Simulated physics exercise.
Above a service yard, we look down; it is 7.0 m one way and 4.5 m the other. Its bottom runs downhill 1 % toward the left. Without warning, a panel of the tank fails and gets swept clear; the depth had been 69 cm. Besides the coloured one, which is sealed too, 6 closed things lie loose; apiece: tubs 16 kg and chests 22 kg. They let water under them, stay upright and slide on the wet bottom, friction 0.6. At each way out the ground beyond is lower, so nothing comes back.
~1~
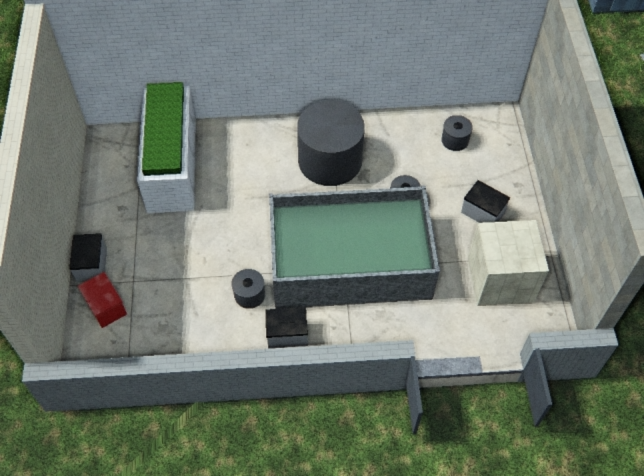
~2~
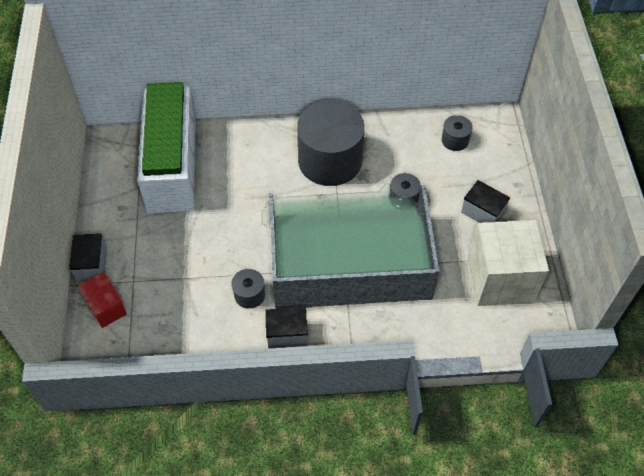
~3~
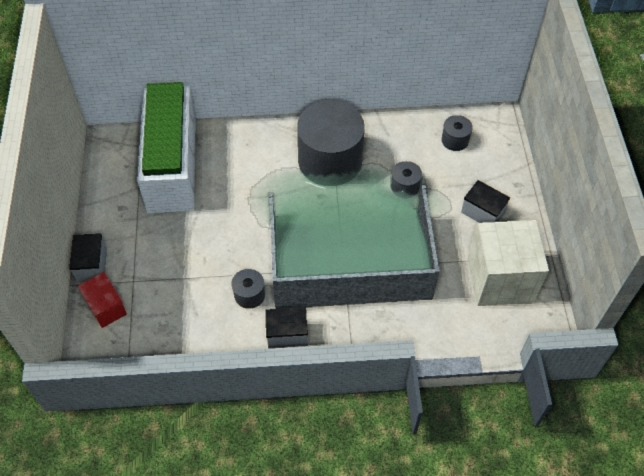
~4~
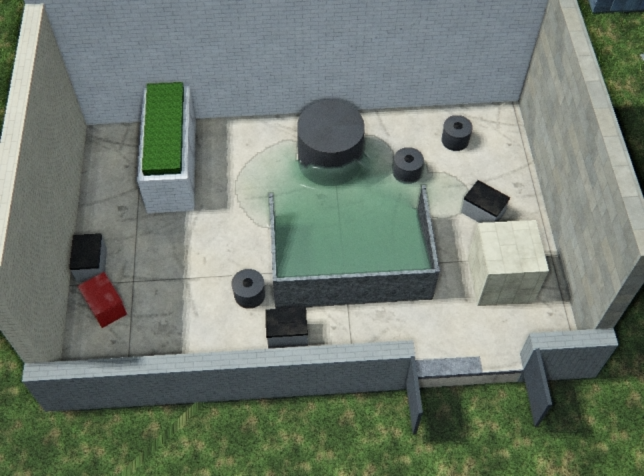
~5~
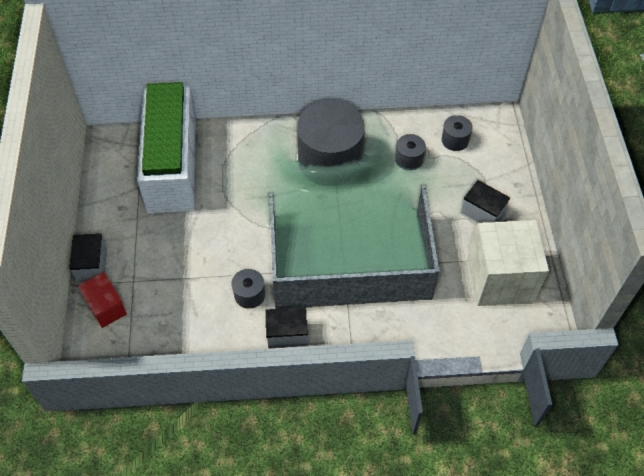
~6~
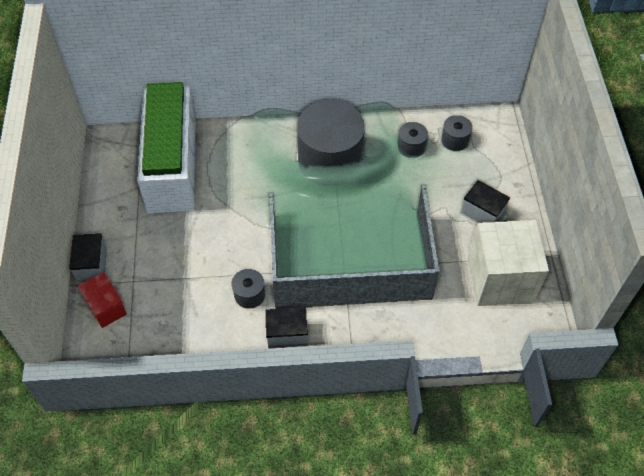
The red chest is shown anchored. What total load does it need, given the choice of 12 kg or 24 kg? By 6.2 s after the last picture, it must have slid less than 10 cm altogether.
Keeping it put takes the heavier mass.
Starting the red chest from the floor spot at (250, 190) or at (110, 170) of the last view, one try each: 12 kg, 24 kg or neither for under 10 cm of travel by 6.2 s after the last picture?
One by one: No mass suffices; lighter mass suffices.
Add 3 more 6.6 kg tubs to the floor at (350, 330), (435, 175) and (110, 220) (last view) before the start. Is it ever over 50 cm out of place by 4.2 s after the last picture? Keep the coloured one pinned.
One after another they come out within the mark, beyond the mark, within the mark.
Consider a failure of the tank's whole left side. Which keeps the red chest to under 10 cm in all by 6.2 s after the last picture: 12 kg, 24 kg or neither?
Then neither mass suffices.
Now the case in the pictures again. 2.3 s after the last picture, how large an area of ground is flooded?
Around 18 m2 of it.
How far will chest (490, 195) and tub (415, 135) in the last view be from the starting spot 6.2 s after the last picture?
Net distance: First 80 cm, second 150 cm.
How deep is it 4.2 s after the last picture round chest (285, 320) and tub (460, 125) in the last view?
I'd put it at 1 cm and 9 cm respectively.
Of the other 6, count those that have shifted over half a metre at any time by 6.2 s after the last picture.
The count comes to 3.
Then, 0.6 s after the last picture the red chest would be 0 cm from its start with 12 kg and 0 cm from its start with 24 kg; 0 cm of water round it then.
Then, 2.3 s after the last picture the red chest would be 0 cm from its start with 12 kg and 0 cm from its start with 24 kg; 2 cm of water round it then.
Then, 4.2 s after the last picture the red chest would be 0 cm from its start with 12 kg and 0 cm from its start with 24 kg; 3 cm of water round it then.
Then, 6.2 s after the last picture the red chest would be 31 cm from its start with 12 kg and 3 cm from its start with 24 kg; 8 cm of water round it then.
